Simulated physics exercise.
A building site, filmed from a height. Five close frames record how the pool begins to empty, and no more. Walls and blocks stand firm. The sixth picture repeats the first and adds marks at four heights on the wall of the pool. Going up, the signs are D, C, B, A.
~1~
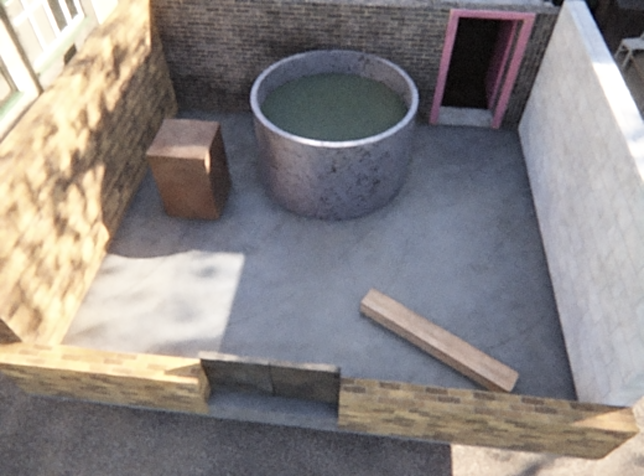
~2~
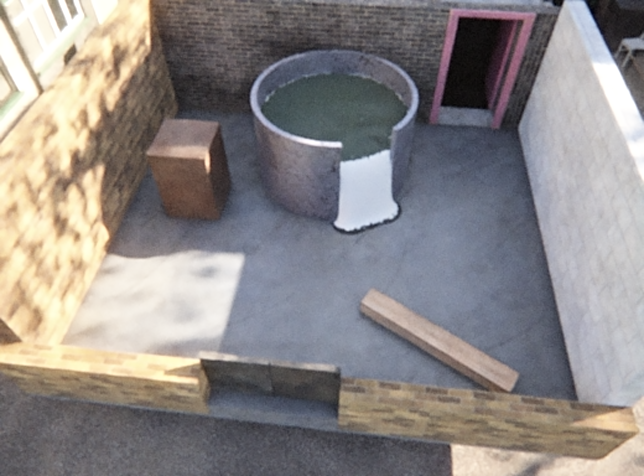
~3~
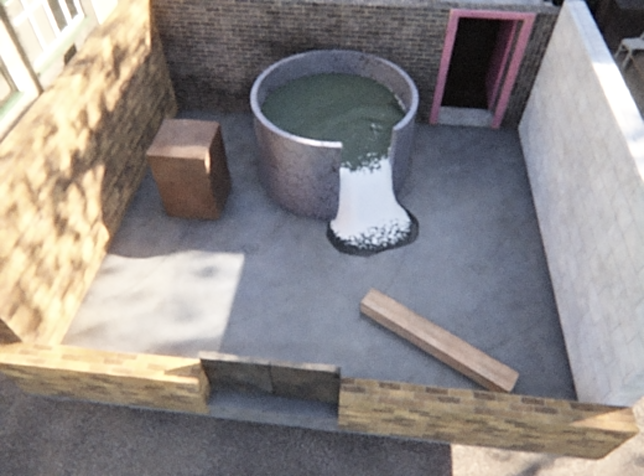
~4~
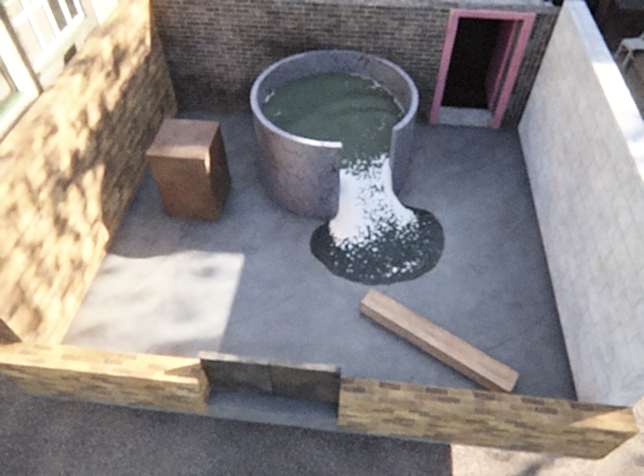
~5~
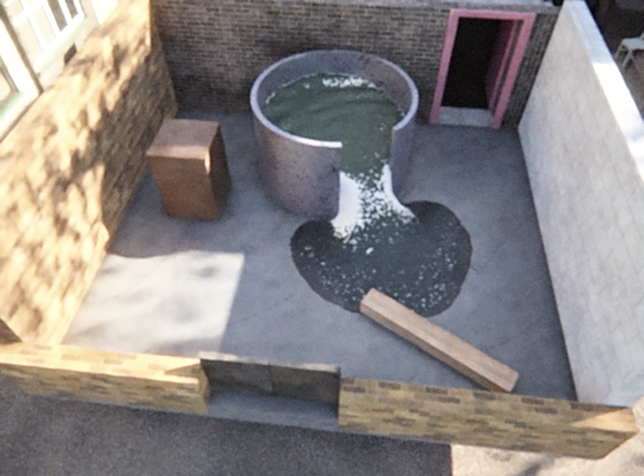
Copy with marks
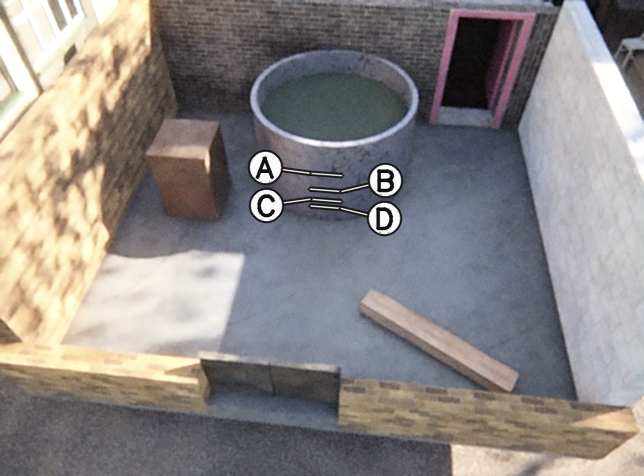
In a walled yard, green water pours through a gap in a round pool and spreads.
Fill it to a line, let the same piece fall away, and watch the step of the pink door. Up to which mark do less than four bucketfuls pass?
Go for A.
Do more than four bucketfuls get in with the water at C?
No.
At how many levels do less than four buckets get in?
All four.
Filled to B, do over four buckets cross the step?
No.
On the marked copy, A at (325, 174); B at (325, 190); C at (325, 200); D at (325, 207); from the bottom up D, C, B, A.
With A, a splash gets over, under a bucket.
With B, nothing gets over.
With C, nothing gets over.
With D, nothing gets over.
